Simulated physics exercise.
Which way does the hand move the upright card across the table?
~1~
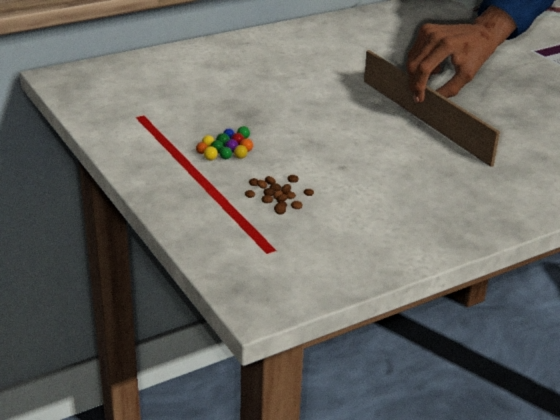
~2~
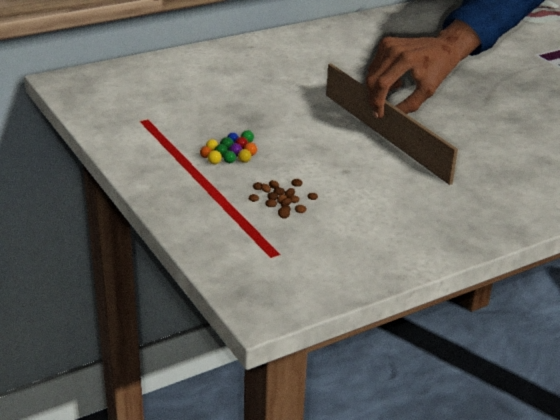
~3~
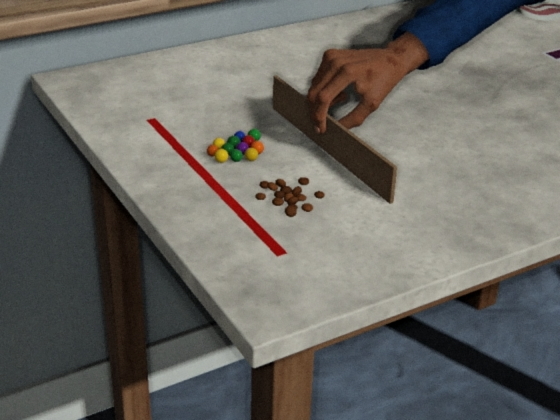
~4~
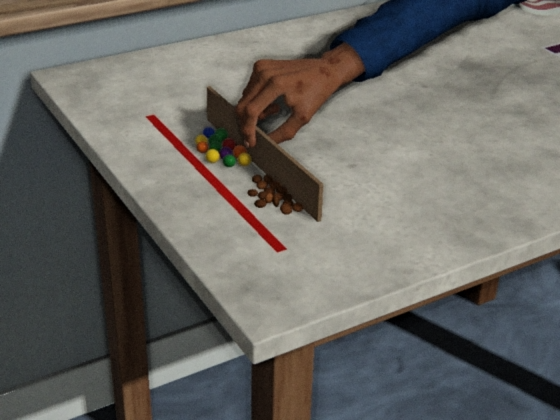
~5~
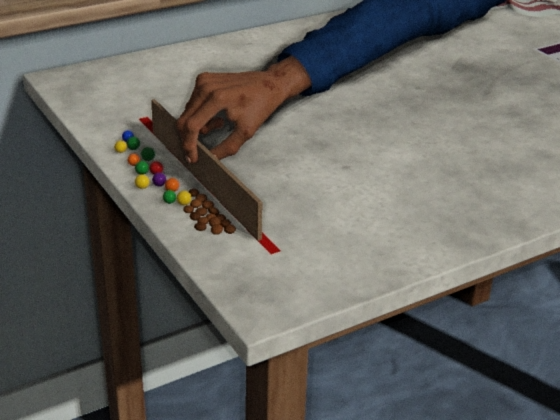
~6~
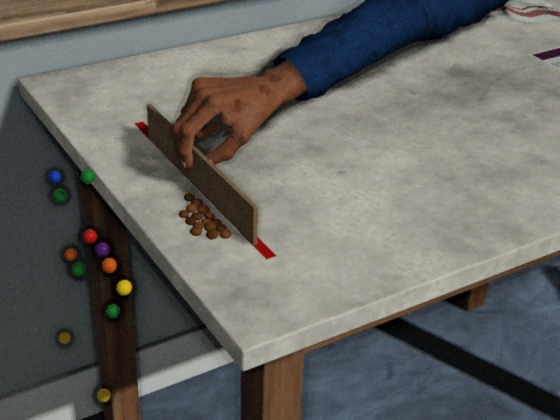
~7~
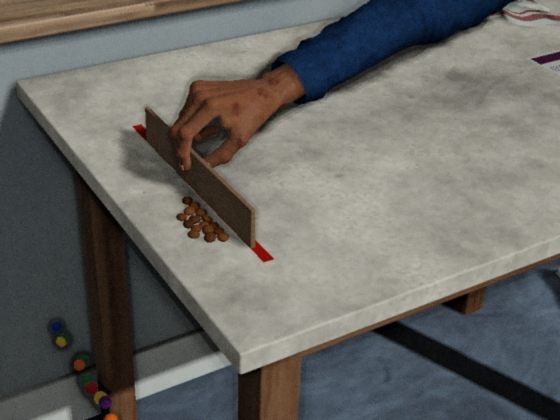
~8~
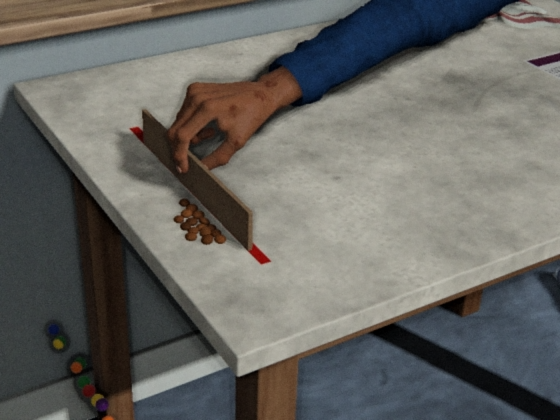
The hand moves the card to the left, until it stops at the red tape.
A hand sliding an upright card left to a red tape line, coloured balls rolling off the table, brown pieces staying on top.
